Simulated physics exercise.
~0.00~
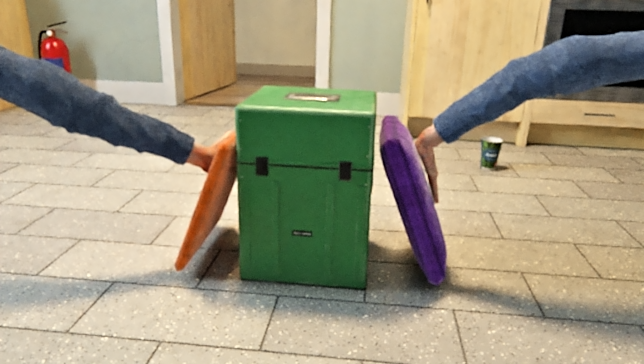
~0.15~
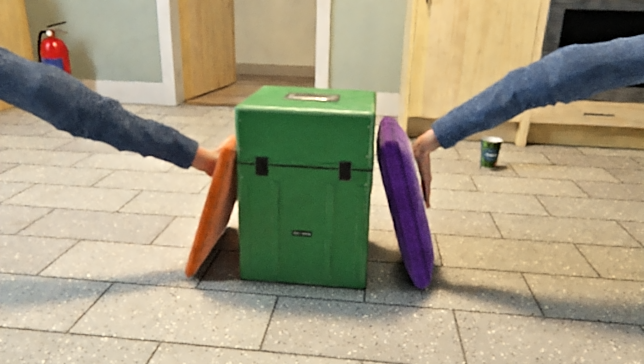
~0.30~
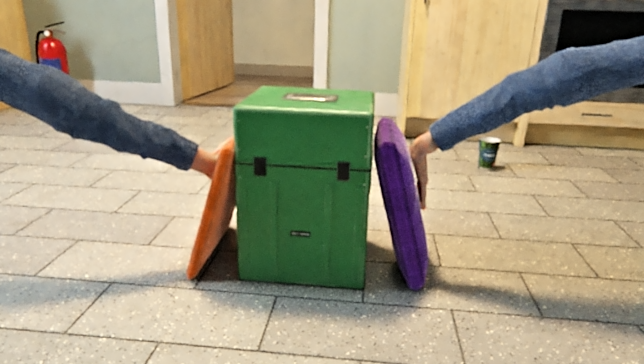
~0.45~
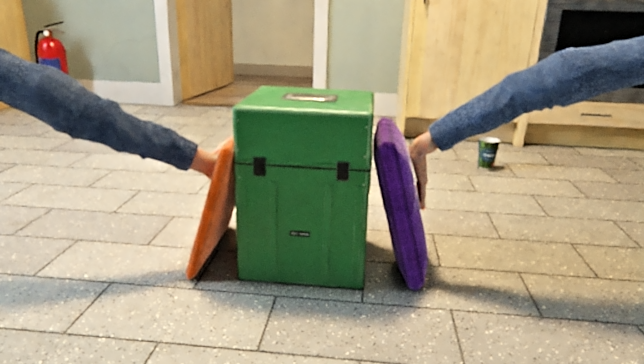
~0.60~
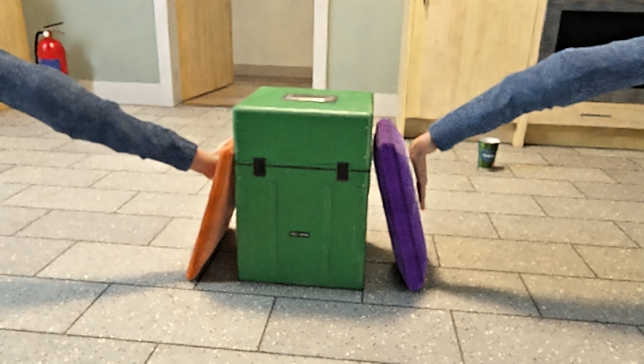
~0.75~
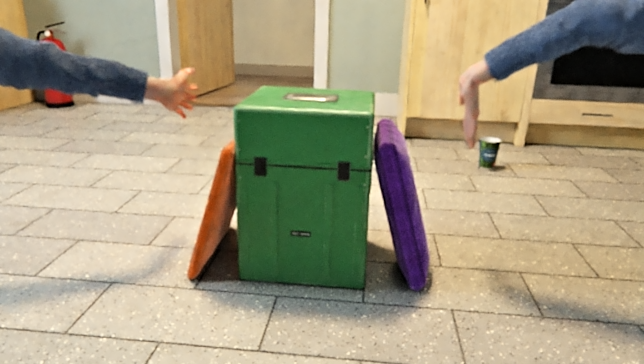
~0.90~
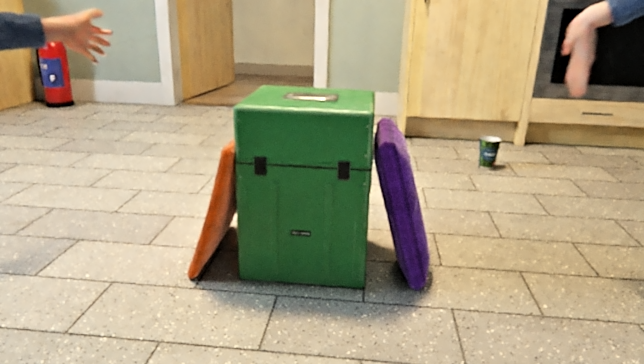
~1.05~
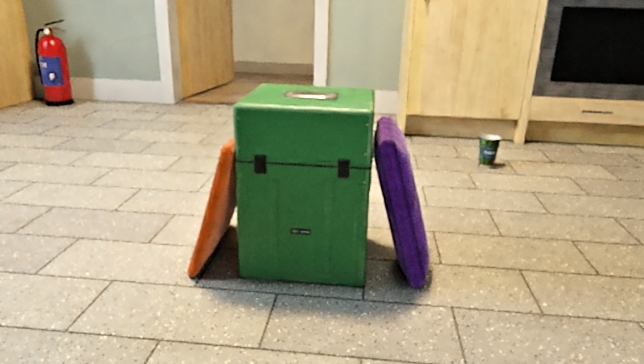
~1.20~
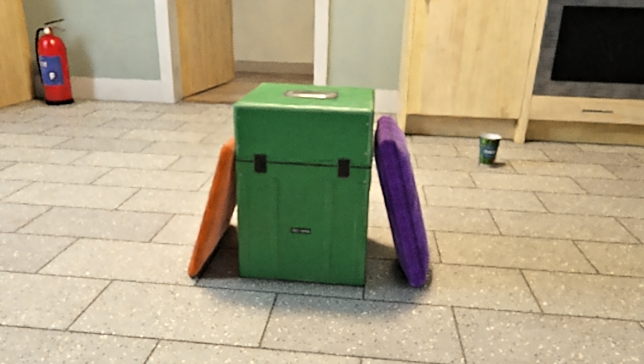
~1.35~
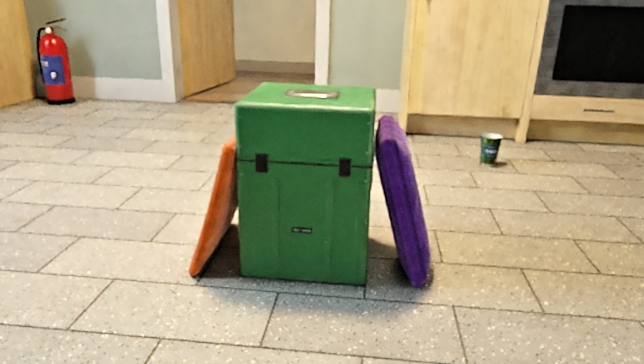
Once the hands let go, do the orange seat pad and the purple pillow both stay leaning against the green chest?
Yes, both stay up. The orange seat pad keeps leaning on the left side of the chest, and the purple pillow holds its lean on the right side.
